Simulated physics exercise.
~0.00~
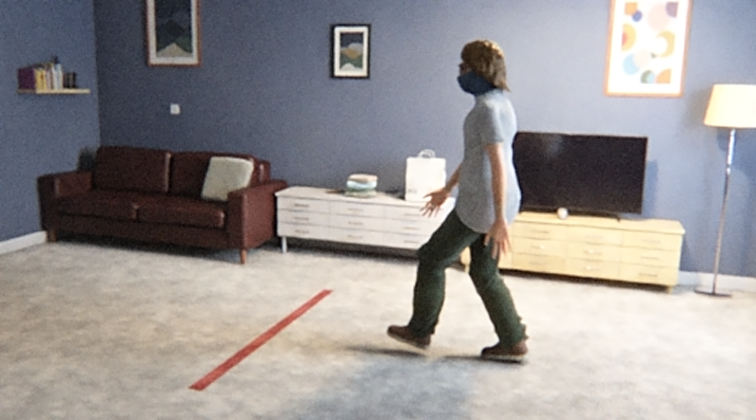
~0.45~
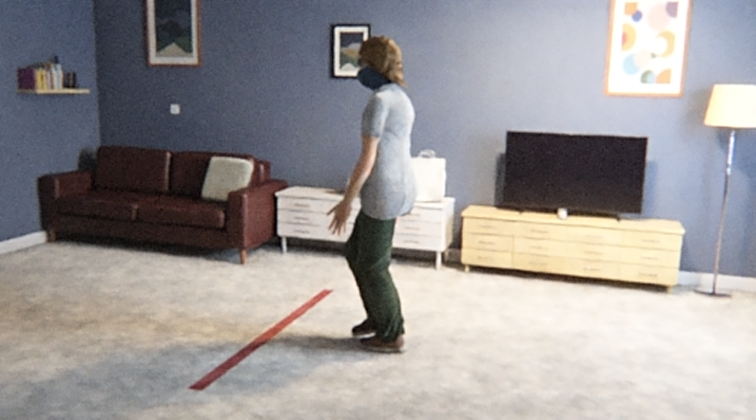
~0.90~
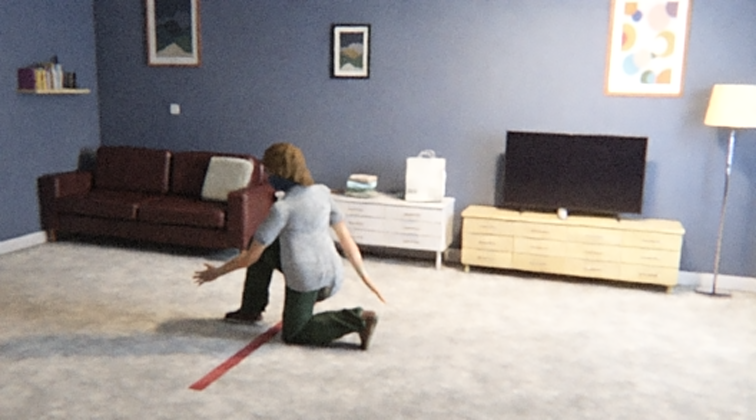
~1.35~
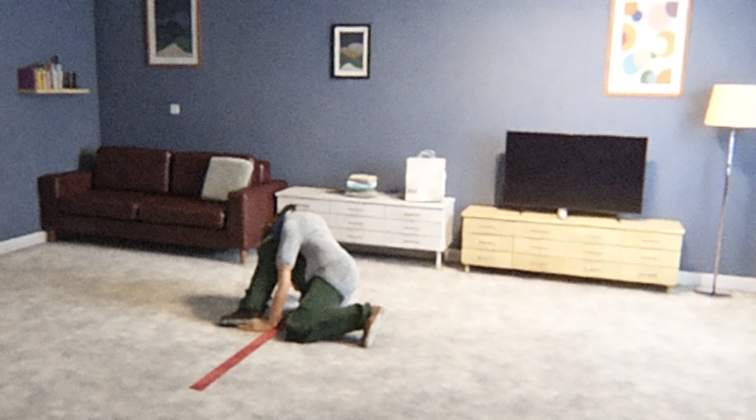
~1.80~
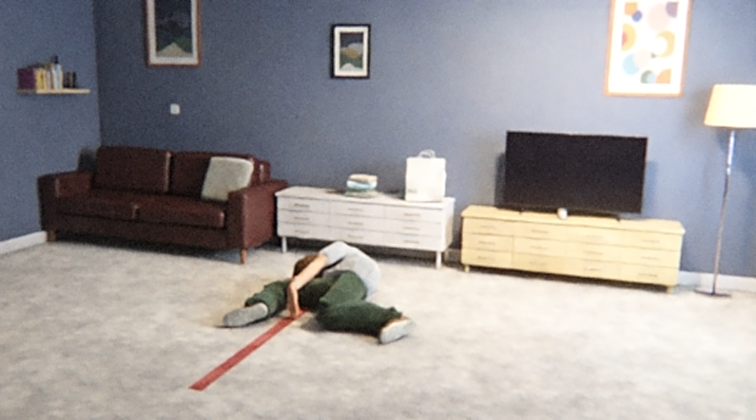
Living room with a masked person walking left toward a red floor strip, dropping to one knee, folding forward and slumping down, hips short of it.
